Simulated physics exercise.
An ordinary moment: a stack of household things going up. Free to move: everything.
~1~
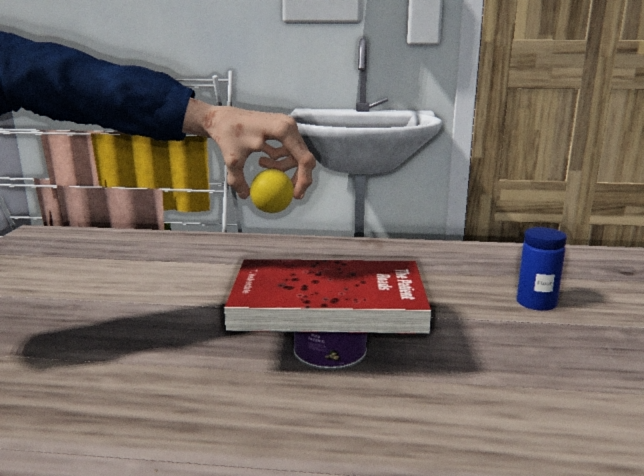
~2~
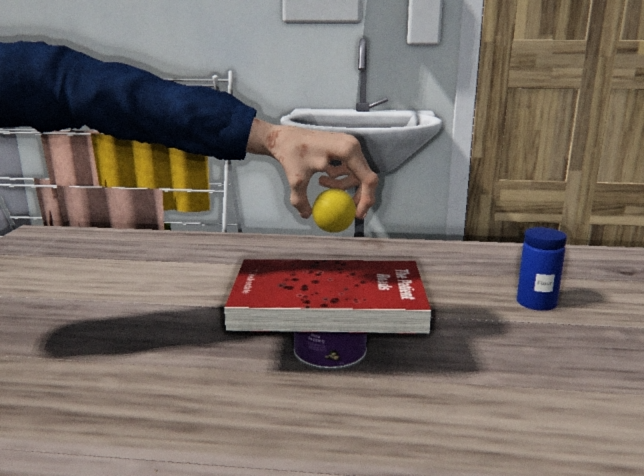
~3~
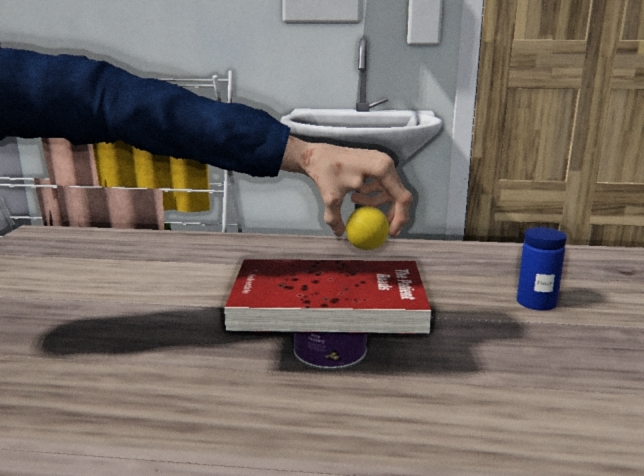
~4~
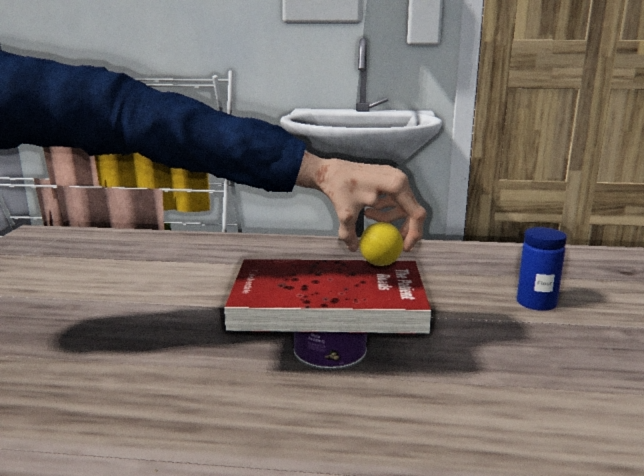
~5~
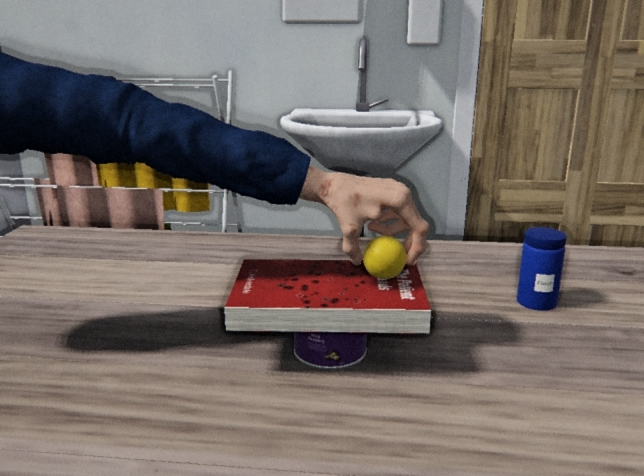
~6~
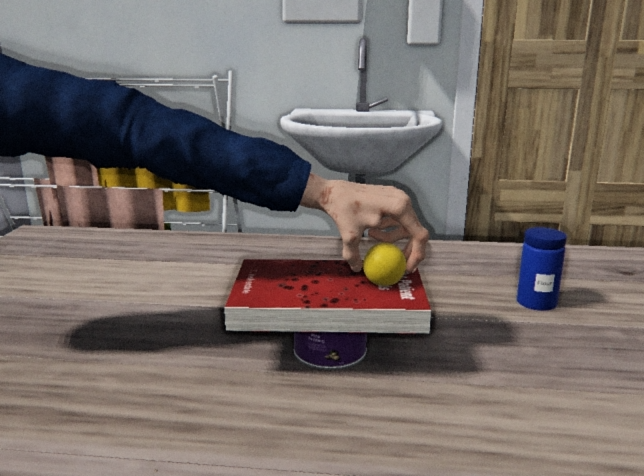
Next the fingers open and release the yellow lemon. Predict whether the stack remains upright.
Steady.
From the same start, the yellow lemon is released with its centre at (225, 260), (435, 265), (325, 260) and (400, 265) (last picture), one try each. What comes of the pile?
Attempt one, the pile falls over; attempt two, it falls over; attempt three, it survives; attempt four, it survives.
Then, 0.60 s on from there, no change.
Then, 1.60 s on from there, yellow lemon resting near (384, 265).
In the end, all 4 unmoved. At the end, from the last picture's camera, yellow lemon near (384, 265). The pile holds.
